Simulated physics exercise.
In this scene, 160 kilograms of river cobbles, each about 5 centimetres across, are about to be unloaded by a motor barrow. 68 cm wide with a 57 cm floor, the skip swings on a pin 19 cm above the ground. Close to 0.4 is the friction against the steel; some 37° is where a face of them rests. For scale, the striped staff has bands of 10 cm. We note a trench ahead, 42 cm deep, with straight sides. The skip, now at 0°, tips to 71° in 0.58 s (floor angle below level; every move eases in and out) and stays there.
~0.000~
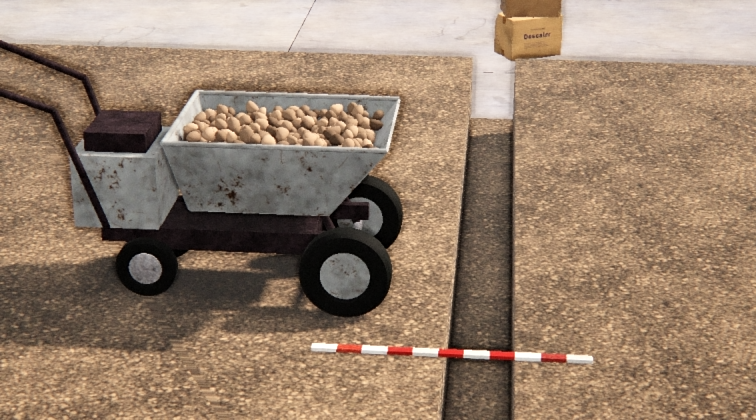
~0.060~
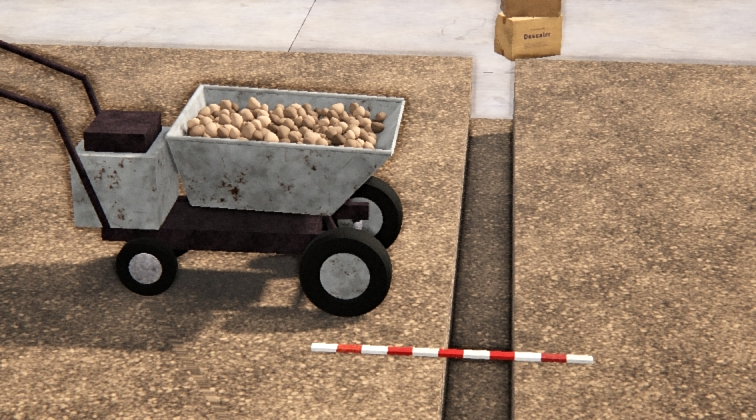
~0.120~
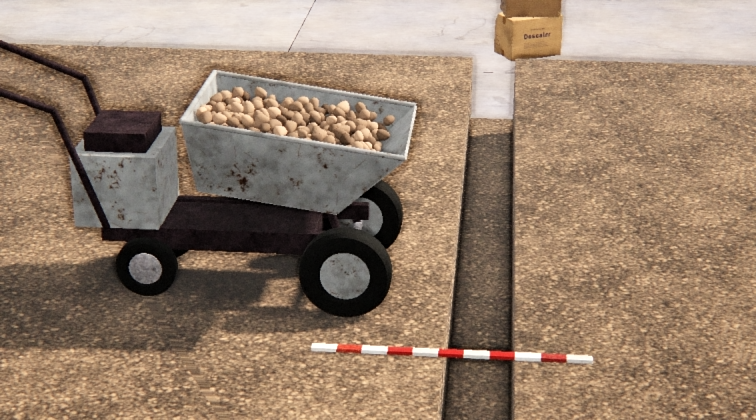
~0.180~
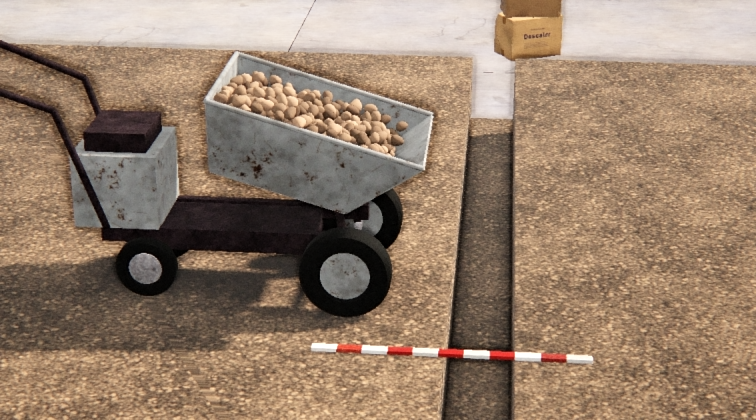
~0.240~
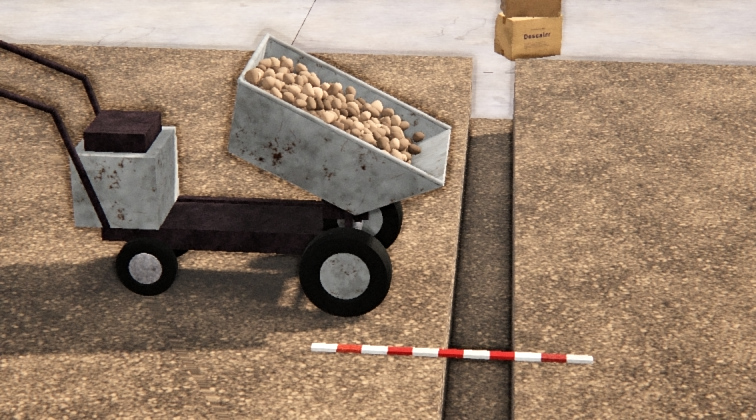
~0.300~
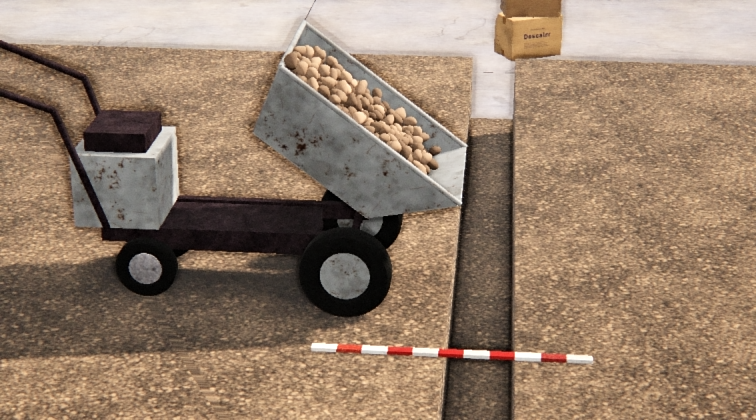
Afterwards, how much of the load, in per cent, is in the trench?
About 23 per cent.
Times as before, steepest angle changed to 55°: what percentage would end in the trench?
In that case some 15 per cent.
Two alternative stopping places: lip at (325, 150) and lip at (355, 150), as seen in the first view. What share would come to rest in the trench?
About 70 and 45 per cent.
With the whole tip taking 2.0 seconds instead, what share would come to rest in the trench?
About 45 percent, I'd say.
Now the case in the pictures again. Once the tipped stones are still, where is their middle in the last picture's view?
The middle should be near (586, 290).
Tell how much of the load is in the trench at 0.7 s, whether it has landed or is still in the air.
I'd say near 5 per cent at that time.
After 0.4 s the floor is at 59°; 100 % in the skip; the foremost stones are at (469, 208).
After 0.7 s the floor is at 71°; 68 % in the skip, 4 % in the trench, 29 % past the trench; the foremost stones are at (577, 304).
After 1.0 s the floor is at 71°; 12 % in the skip, 10 % in the trench, 78 % past the trench; the foremost stones are past the picture's edge.
After 3.0 s the floor is at 71°; 0 % in the skip, 23 % in the trench, 77 % past the trench; the foremost stones are past the picture's edge.
